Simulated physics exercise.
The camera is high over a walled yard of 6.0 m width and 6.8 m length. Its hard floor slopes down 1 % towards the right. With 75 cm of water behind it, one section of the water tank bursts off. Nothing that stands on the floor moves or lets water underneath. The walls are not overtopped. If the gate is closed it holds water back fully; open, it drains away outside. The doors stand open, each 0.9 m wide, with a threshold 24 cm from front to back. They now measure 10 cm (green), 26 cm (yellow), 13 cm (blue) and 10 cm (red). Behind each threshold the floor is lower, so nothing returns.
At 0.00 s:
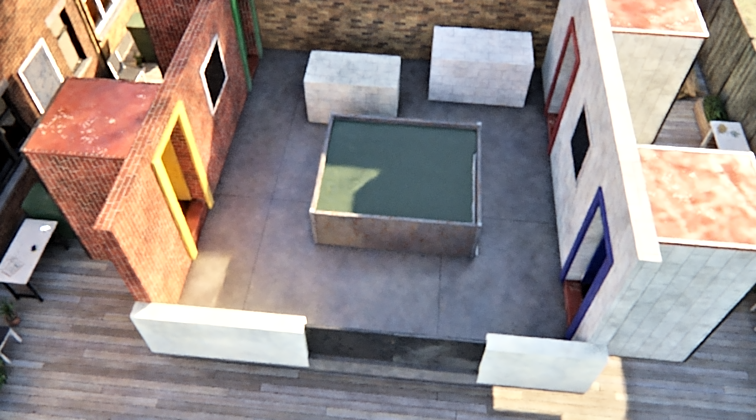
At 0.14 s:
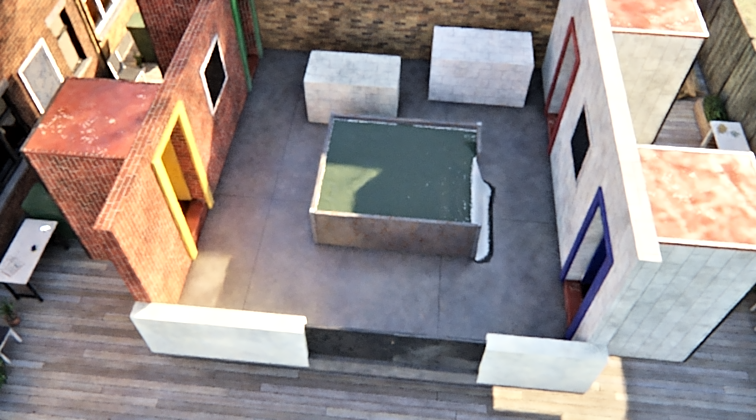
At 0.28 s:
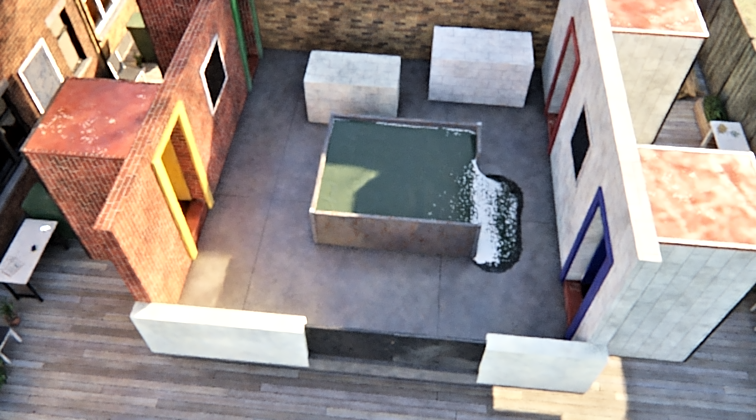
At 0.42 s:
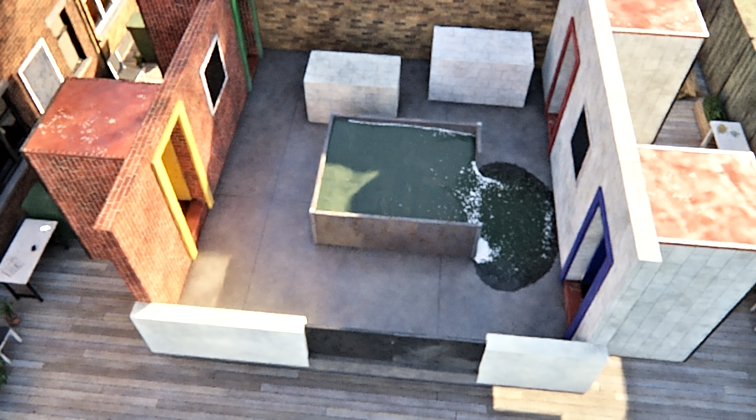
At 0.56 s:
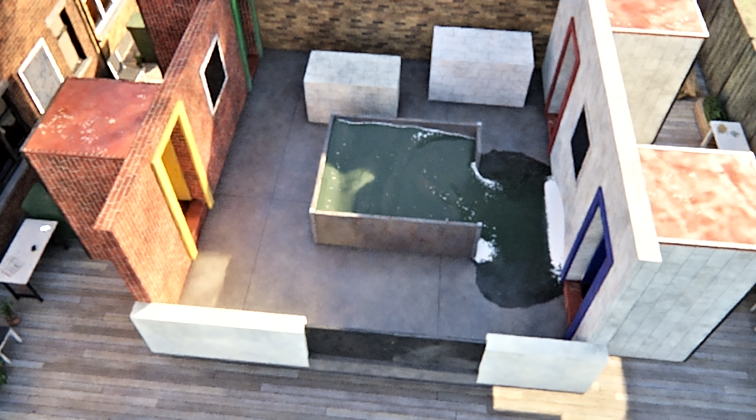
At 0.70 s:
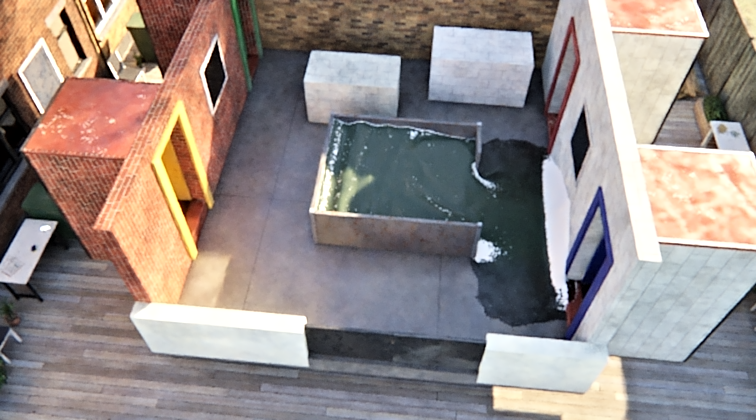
Water pouring from the open right side of a rectangular tank in a walled yard, spreading across the floor to a blue-framed doorway.
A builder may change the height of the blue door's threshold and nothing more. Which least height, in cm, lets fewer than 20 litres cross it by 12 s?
At least 30 cm or so.
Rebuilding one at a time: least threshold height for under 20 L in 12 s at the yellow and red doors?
Roughly 15 cm at yellow and 15 cm at red.
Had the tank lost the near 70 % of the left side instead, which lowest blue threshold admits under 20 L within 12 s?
Then roughly 20 cm.
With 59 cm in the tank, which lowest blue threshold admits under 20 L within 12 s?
Some 23 cm.
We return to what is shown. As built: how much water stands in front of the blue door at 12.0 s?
Some 11.5 cm.
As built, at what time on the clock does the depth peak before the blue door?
Near 1.6 s.
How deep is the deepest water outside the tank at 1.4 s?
Roughly 58 cm.
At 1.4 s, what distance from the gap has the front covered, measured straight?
Some 3.8 m out.
After 1.4 s water covers 20 % of the floor, deepest (58 cm) near (545, 237); 27 cm at the blue door, 10 litres in over its 13 cm threshold.
After 3.0 s water covers 55 % of the floor, deepest (46 cm) near (568, 357); 27 cm at the blue door, 108 litres in over its 13 cm threshold.
After 12.0 s water covers 100 % of the floor, deepest (20 cm) near (541, 78); 12 cm at the blue door, 244 litres in over its 13 cm threshold.
At the blue door as built, the water arrived by 0.7 s and peaked near 28 cm at 1.6 s.
With a threshold of 25 cm, 48 litres would have come in within the 12 s; with 33.5 cm, 8 litres. So under 20 litres takes about 30 cm.
